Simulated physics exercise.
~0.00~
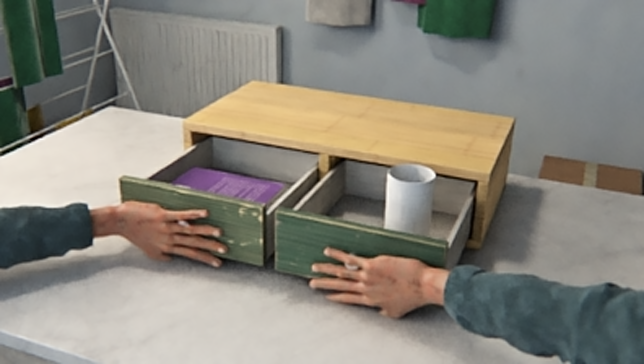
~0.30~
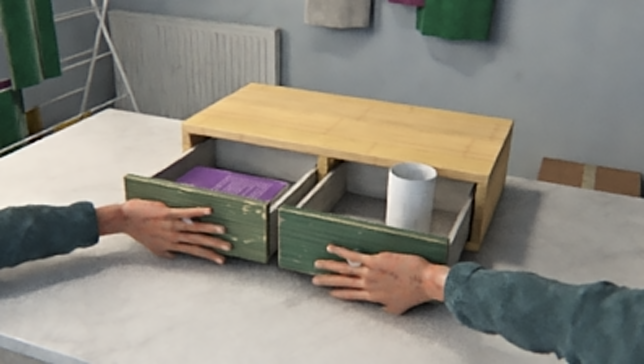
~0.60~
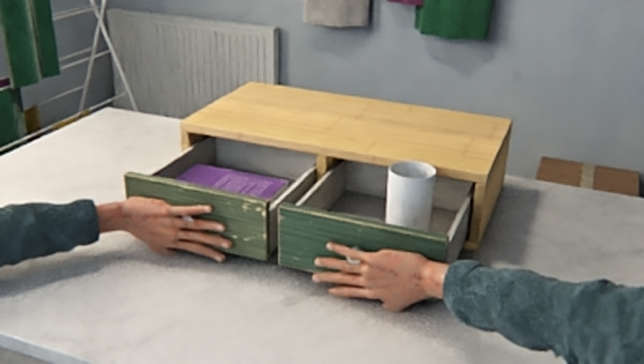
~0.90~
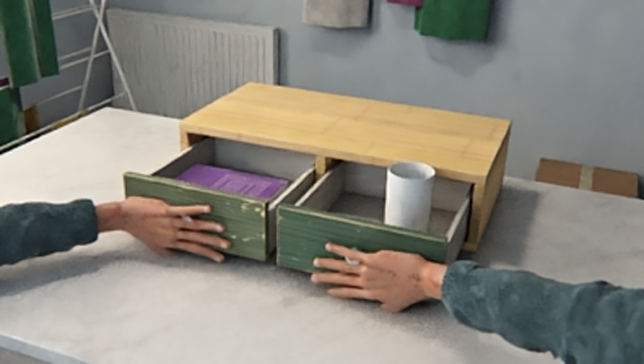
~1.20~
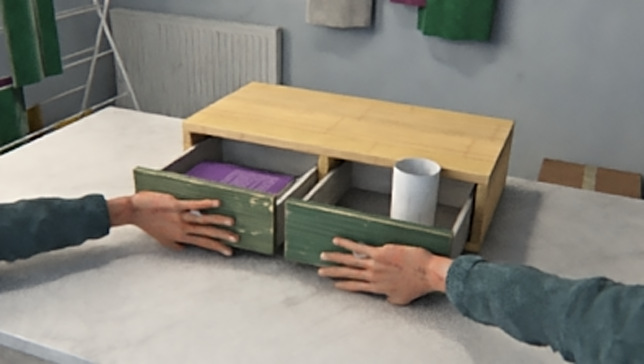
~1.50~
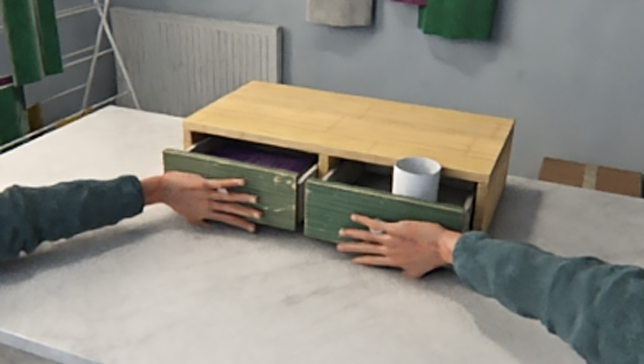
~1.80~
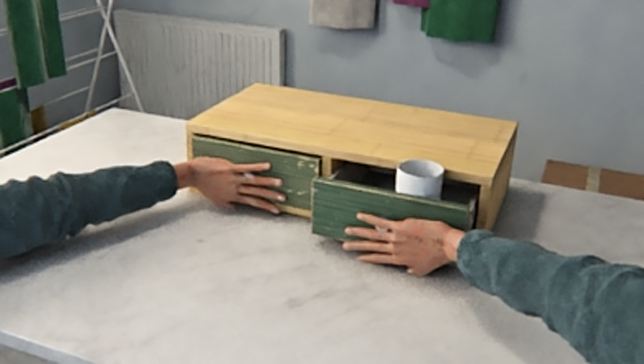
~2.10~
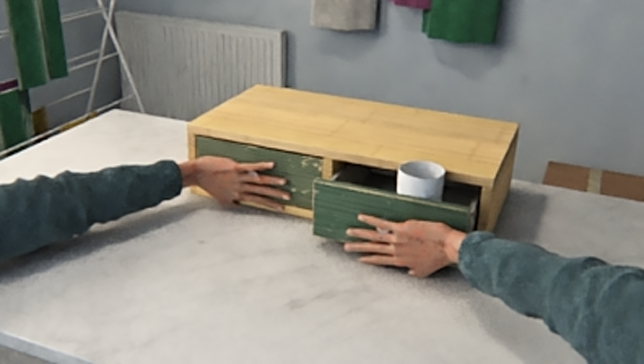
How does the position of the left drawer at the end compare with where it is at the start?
At the start the left drawer is pulled out towards the viewer with the purple book showing inside it. By the end it has been pushed back, up and to the right in the view, and sits closed in the chest.
On a pale tabletop, a wooden chest stands with its two green-fronted drawers open side by side, a purple book lying in the left one and a white beaker standing upright in the right one. A hand rests against the front of each drawer, and at first almost nothing moves. Then both hands push, and the drawers slide inwards together until each is about half in. The right drawer stops there, still ajar, with the beaker's top showing above its front. The left drawer carries on, hiding the book, and ends fully shut.
